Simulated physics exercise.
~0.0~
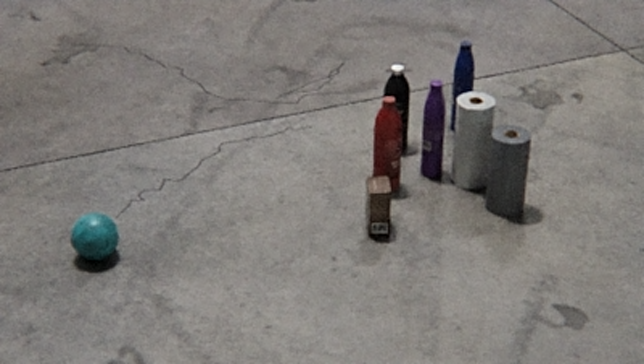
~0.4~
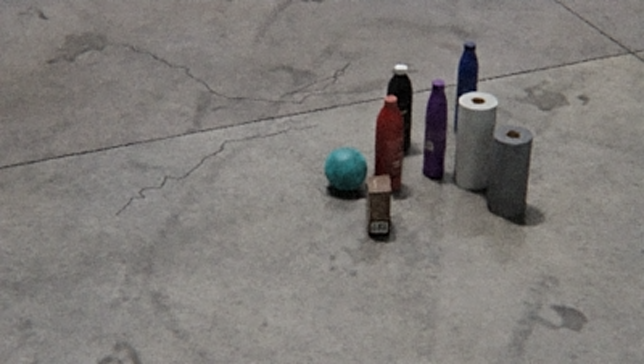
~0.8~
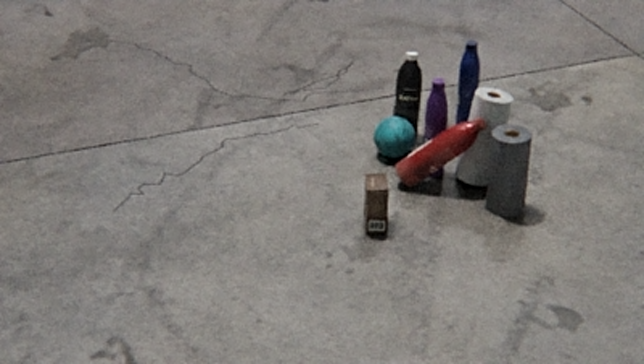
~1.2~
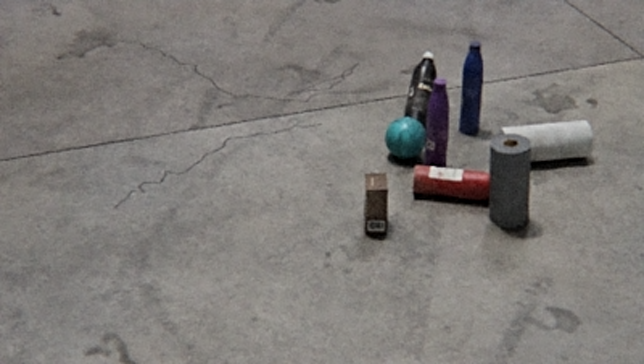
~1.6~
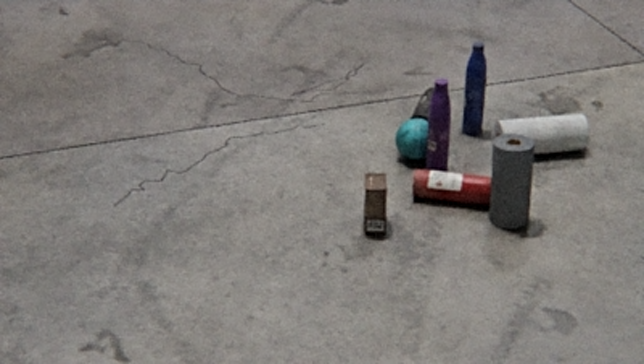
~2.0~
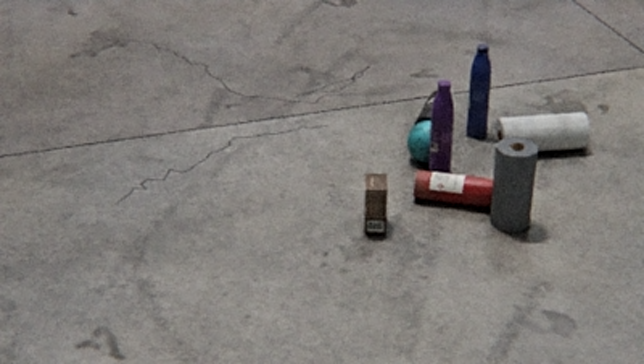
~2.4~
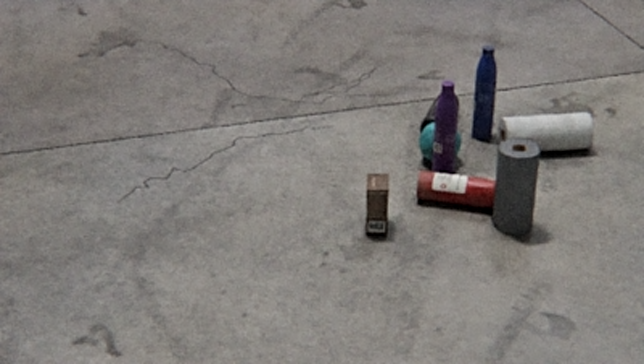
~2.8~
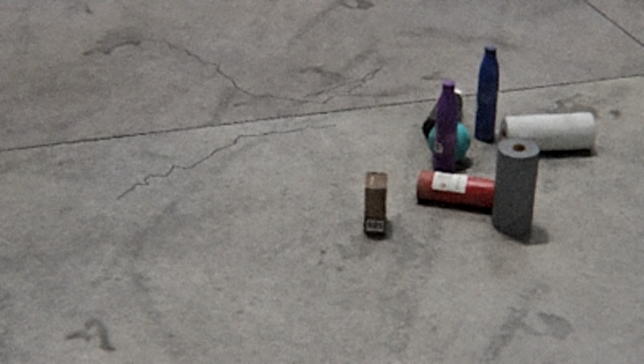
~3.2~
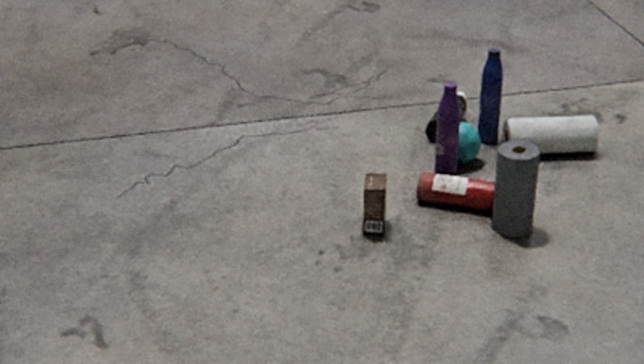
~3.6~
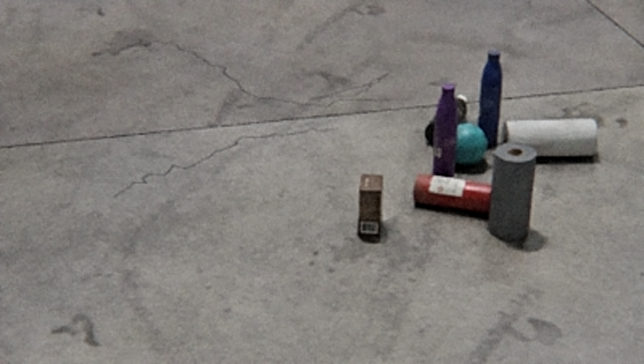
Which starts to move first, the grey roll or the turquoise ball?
The turquoise ball moves first, rolling in from the left. The grey roll only shifts slightly later, once the ball has reached the group.
